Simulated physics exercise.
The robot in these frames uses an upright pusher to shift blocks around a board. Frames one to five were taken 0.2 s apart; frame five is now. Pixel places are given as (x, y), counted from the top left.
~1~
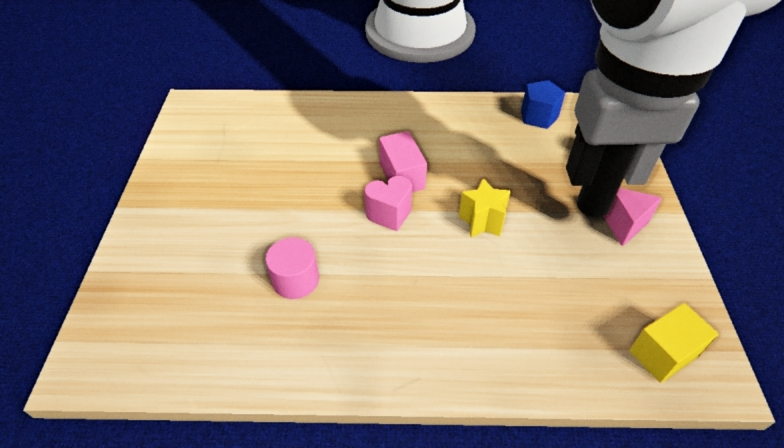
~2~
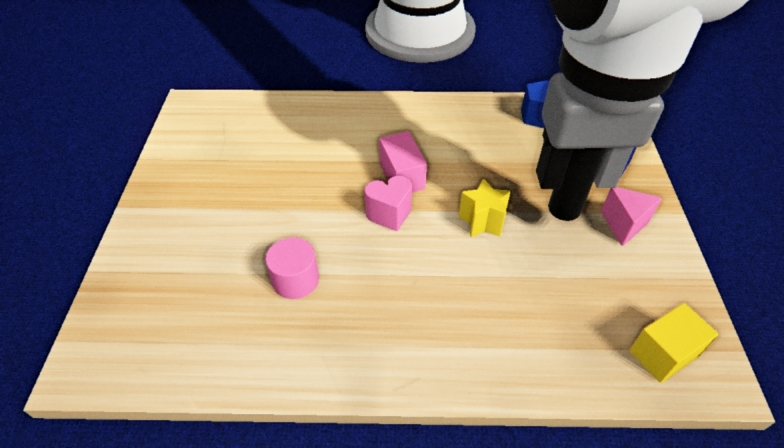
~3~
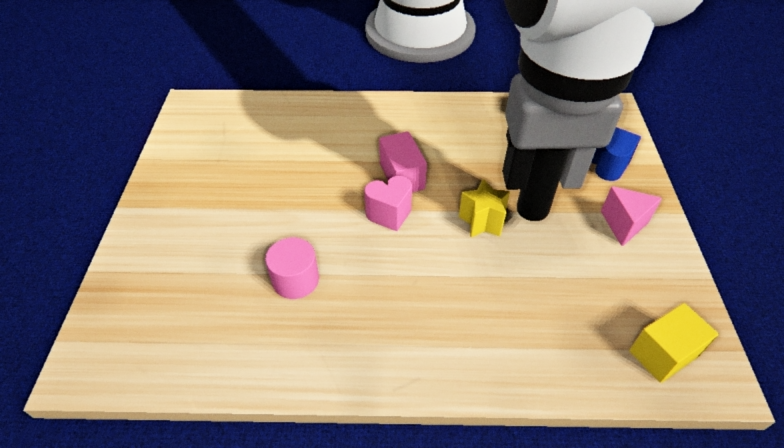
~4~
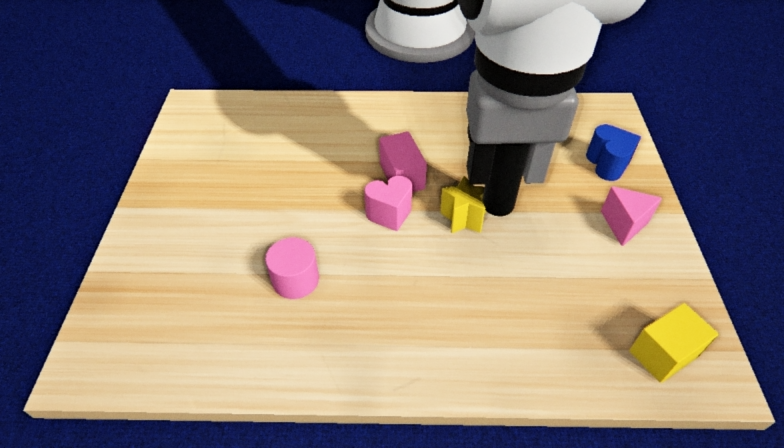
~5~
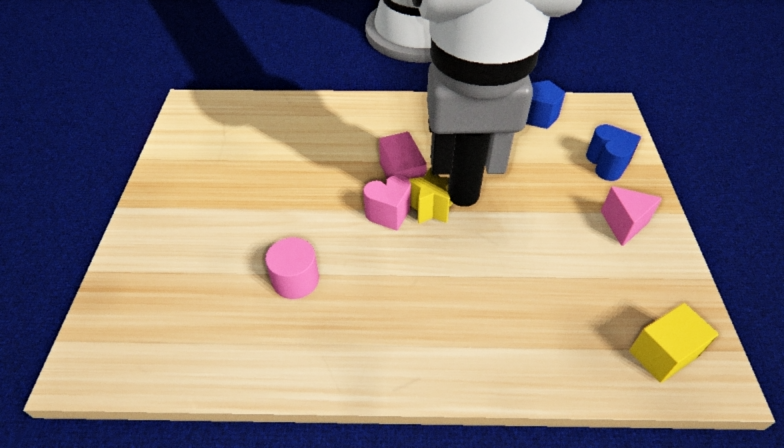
The footage shows a robot arm with a black upright pusher moving left across a wooden board of pink, yellow and blue blocks, reaching the yellow star-shaped block and pushing it left, up close to the pink heart block.
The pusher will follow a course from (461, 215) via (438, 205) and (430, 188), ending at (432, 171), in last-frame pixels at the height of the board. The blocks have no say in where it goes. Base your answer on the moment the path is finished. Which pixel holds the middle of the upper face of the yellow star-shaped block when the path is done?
I'd place it at (404, 145), taking the centre of its top.
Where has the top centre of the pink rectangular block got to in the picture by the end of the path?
Around pixel (369, 127).
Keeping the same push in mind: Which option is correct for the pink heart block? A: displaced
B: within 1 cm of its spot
It's A.
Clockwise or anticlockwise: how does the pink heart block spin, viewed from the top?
Viewed from above: Anti-clockwise.
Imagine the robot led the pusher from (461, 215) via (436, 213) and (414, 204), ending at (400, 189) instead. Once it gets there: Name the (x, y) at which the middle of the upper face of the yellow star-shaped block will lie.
Its top centre lands on (375, 153).
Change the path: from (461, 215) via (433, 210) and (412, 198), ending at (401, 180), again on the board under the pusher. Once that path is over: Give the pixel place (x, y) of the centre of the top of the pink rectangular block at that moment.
I'd guess (356, 119).
The first path, step by step. Halfway along, pusher at (432, 178); pink heart block at (372, 184), turned 40° anticlockwise; pink rectangular block at (380, 136); yellow star-shaped block at (404, 163).
At the end, pusher at (433, 152); pink heart block at (372, 184), turned 40° anticlockwise; pink rectangular block at (369, 127), turned 30° anticlockwise; yellow star-shaped block at (404, 145), turned 15° anticlockwise.
